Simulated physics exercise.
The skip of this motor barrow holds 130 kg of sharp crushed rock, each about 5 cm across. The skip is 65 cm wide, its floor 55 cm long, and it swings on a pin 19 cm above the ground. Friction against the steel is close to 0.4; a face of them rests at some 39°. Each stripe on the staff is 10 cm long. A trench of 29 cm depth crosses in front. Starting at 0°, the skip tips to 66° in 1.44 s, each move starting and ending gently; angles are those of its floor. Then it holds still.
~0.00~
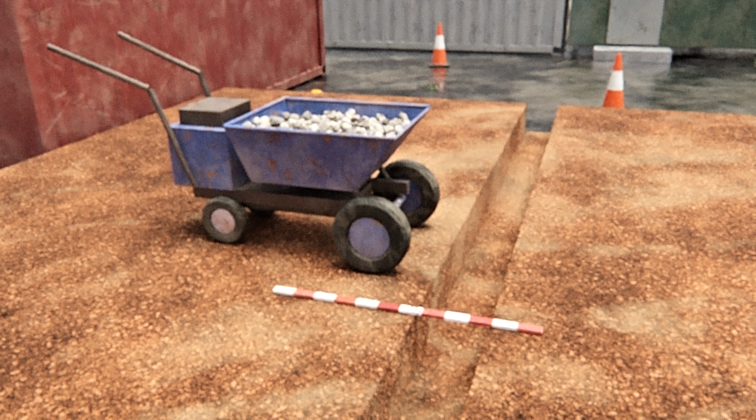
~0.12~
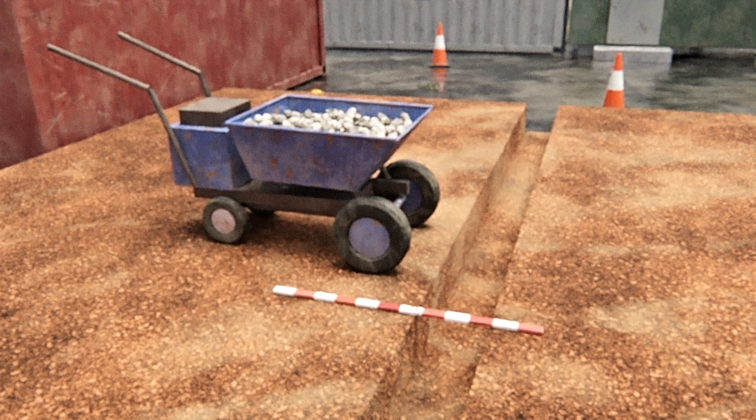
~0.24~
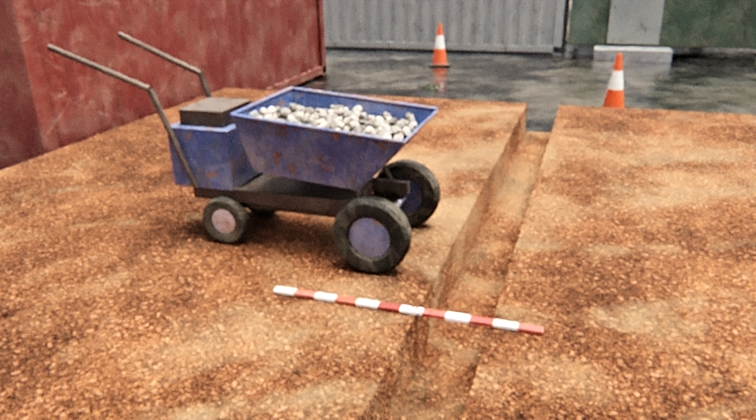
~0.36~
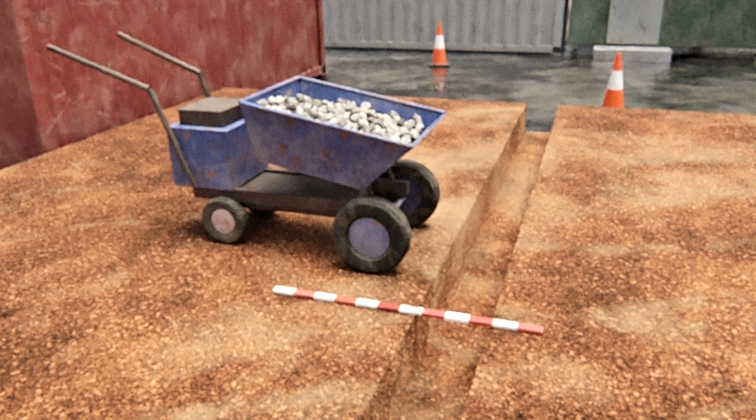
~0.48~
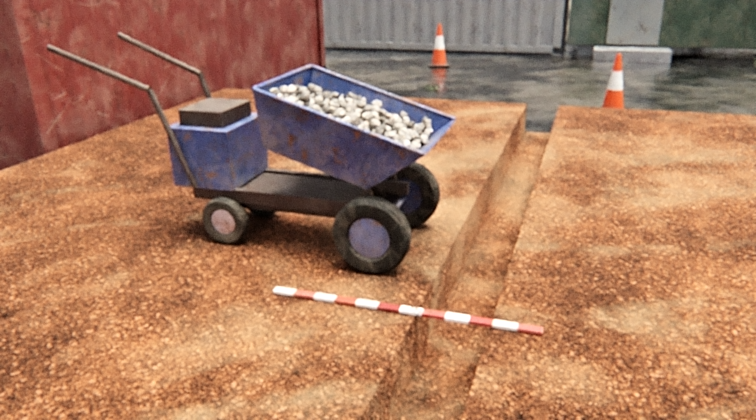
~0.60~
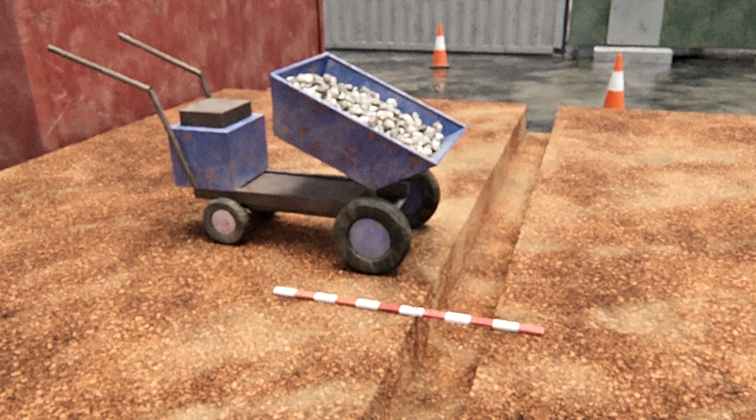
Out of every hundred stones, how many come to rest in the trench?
Some 36 per cent of it.
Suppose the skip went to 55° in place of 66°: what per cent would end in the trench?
It would be near 10 per cent.
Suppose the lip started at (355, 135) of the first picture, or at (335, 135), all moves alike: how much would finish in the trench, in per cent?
About 60 and 60 per cent.
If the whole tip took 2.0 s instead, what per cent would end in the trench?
Then about 40 per cent.
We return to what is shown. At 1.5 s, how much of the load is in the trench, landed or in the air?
Some 5 per cent.
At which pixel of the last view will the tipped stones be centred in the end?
Their middle is at about (504, 289).
After 1.1 s the floor is at 56°; 100 % in the skip; the foremost stones are at (470, 199).
After 1.5 s the floor is at 66°; 89 % in the skip, 5 % in the trench, 5 % past the trench; the foremost stones are at (546, 265).
After 1.9 s the floor is at 66°; 65 % in the skip, 11 % in the trench, 23 % past the trench; the foremost stones are at (618, 264).
After 3.8 s the floor is at 66°; 36 % in the skip, 36 % in the trench, 28 % past the trench; the foremost stones are at (664, 277).
